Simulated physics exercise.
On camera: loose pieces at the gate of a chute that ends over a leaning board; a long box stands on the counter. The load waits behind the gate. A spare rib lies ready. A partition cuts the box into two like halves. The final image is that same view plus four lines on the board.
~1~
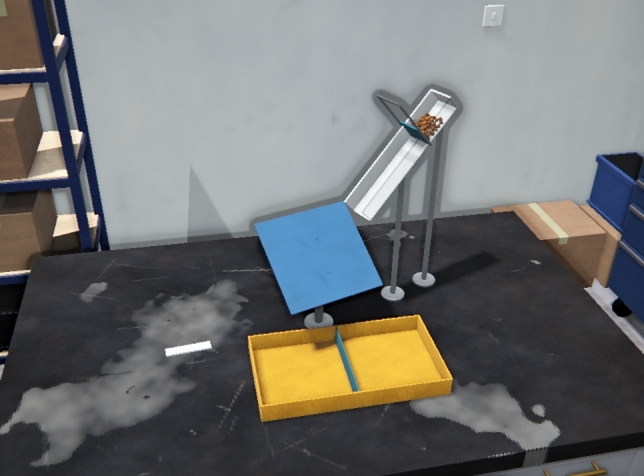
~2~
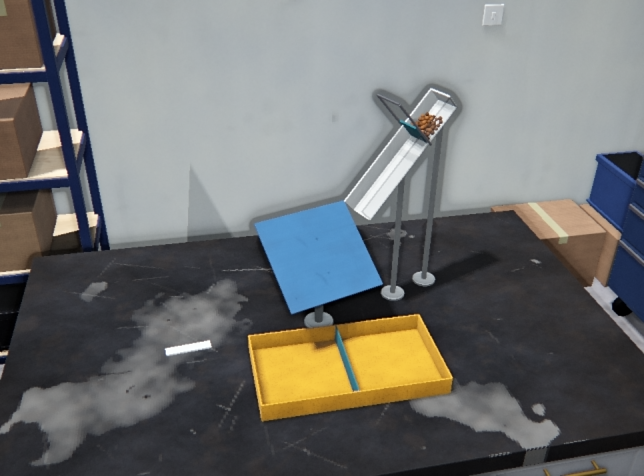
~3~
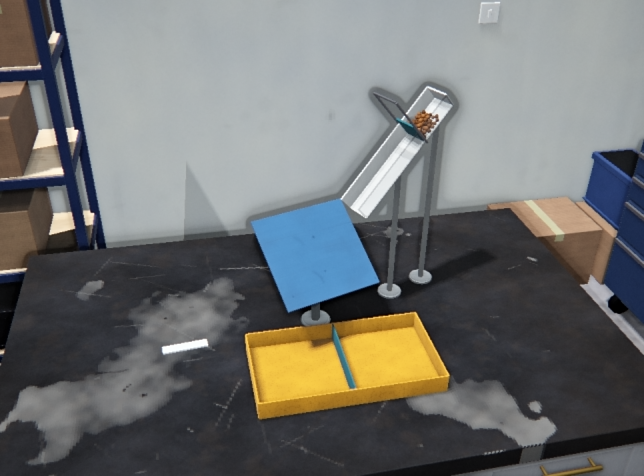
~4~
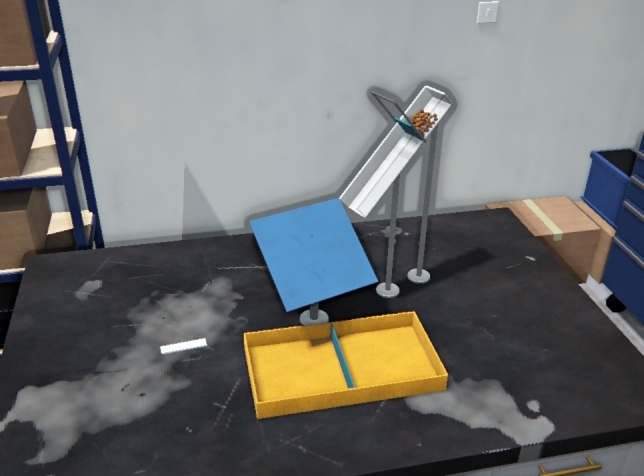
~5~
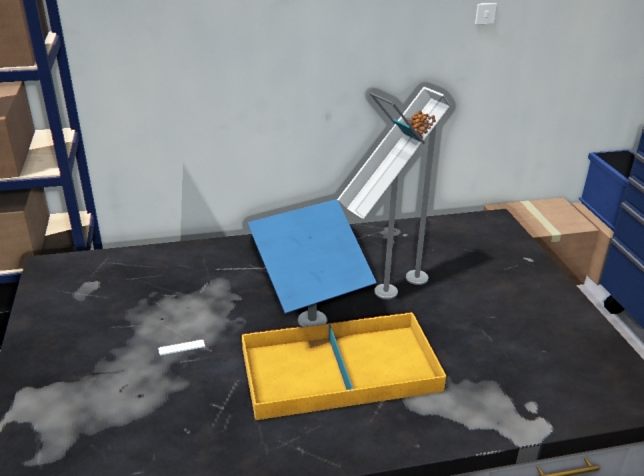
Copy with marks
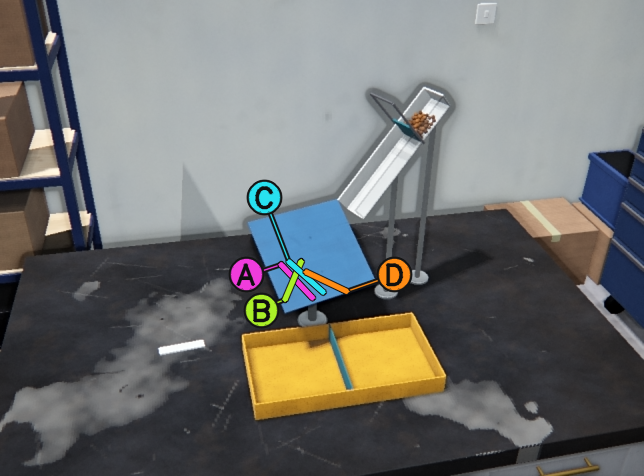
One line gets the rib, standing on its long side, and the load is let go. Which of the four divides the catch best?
A works best here.
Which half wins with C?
Right.
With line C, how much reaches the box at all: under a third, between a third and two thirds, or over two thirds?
It is over two thirds.
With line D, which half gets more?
More lands on the right.
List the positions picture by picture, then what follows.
Load behind the gate at (426, 126), cereal balls; lip of the chute at (362, 216), sloping fairly steeply, in the first frame.
Middle of the board at (319, 254), tilted fairly steeply; middle of its low edge at (339, 299); of its high edge at (301, 211), in the second frame.
Front corners of the box at (258, 404) and (449, 376); front end of its middle wall at (356, 389); gate still shut at (406, 124), in the third frame.
Middle of the load at (421, 122); lip at (357, 213), in the fourth frame.
Middle of the load at (419, 124); lip at (355, 214), in the fifth frame.
On the marked copy, line A from (281, 264) to (312, 297); line B from (301, 261) to (285, 299); line C from (289, 261) to (323, 292); line D from (306, 272) to (346, 291).
Choosing A, of what is caught, about half in the left half, about half in the right.
Choosing B, of what is caught, most in the left half, about a quarter in the right.
Choosing C, of what is caught, a small part in the left half, most in the right.
Choosing D, of what is caught, about a quarter in the left half, most in the right.
